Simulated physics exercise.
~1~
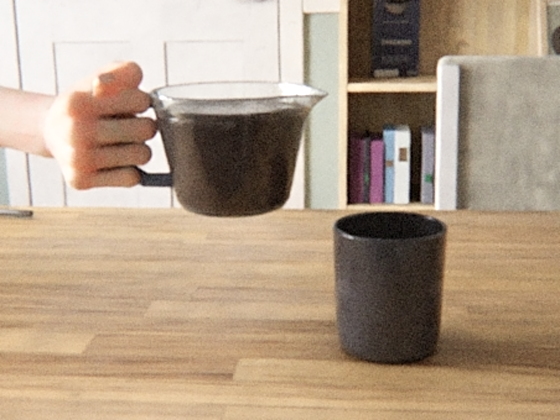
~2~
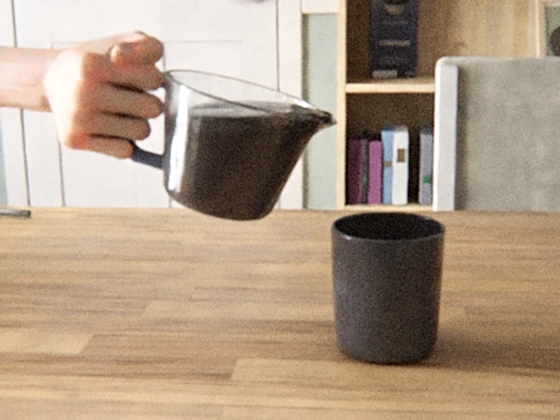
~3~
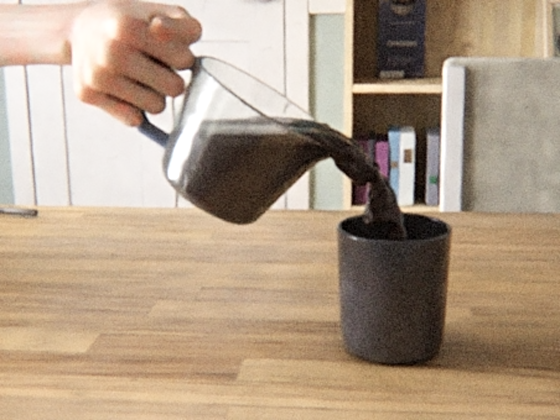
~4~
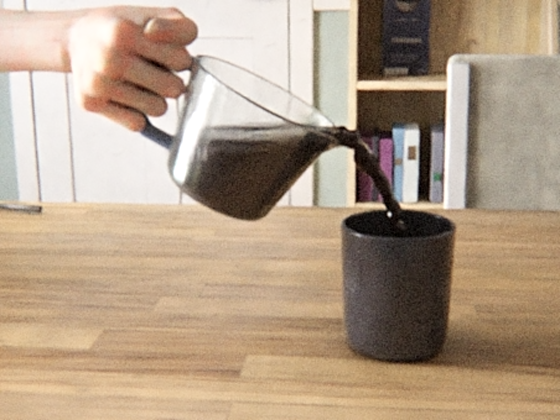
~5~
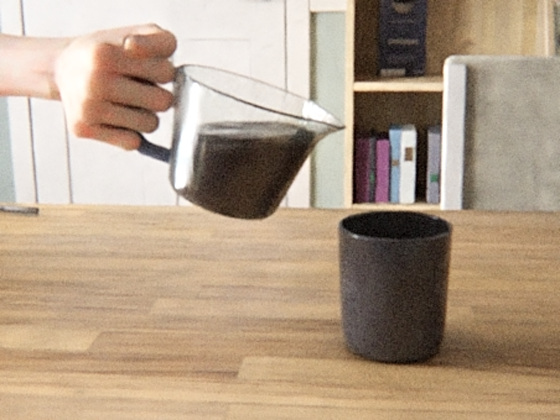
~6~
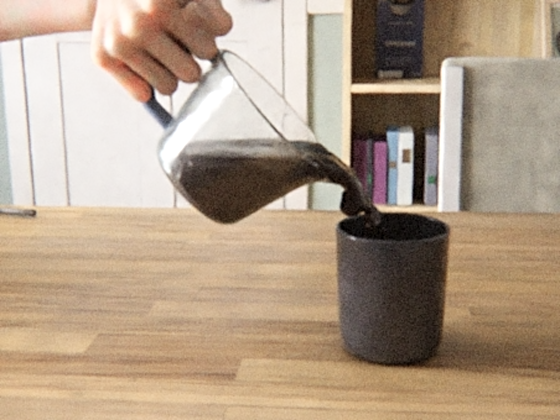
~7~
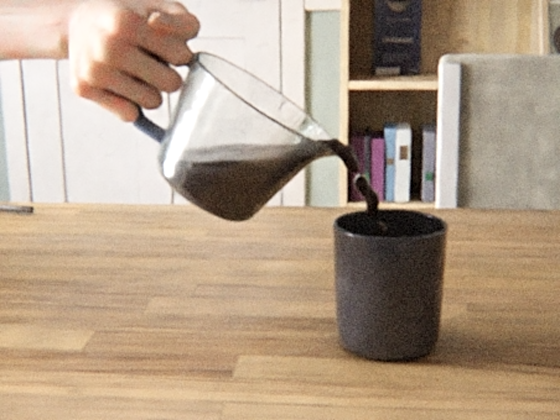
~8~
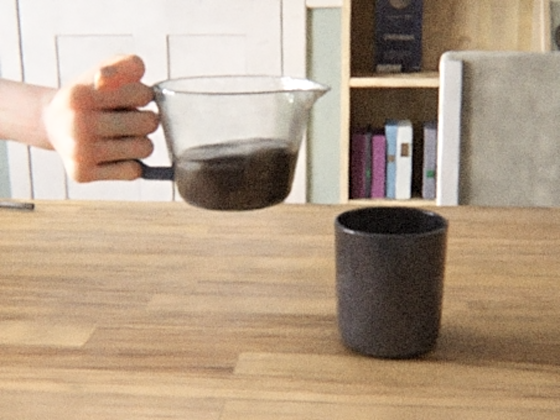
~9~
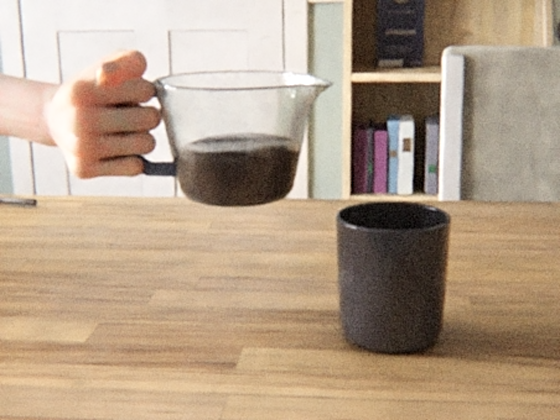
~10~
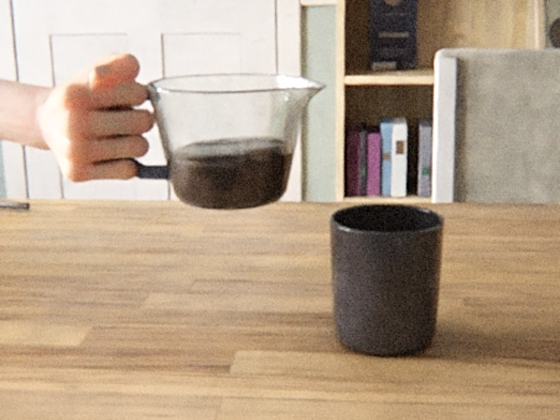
At a wooden table, a hand tilted a clear jug of dark coffee and poured some into a dark mug, eased it back until the stream stopped, then tipped it further to pour again before levelling it, leaving the jug partly full beside the mug.
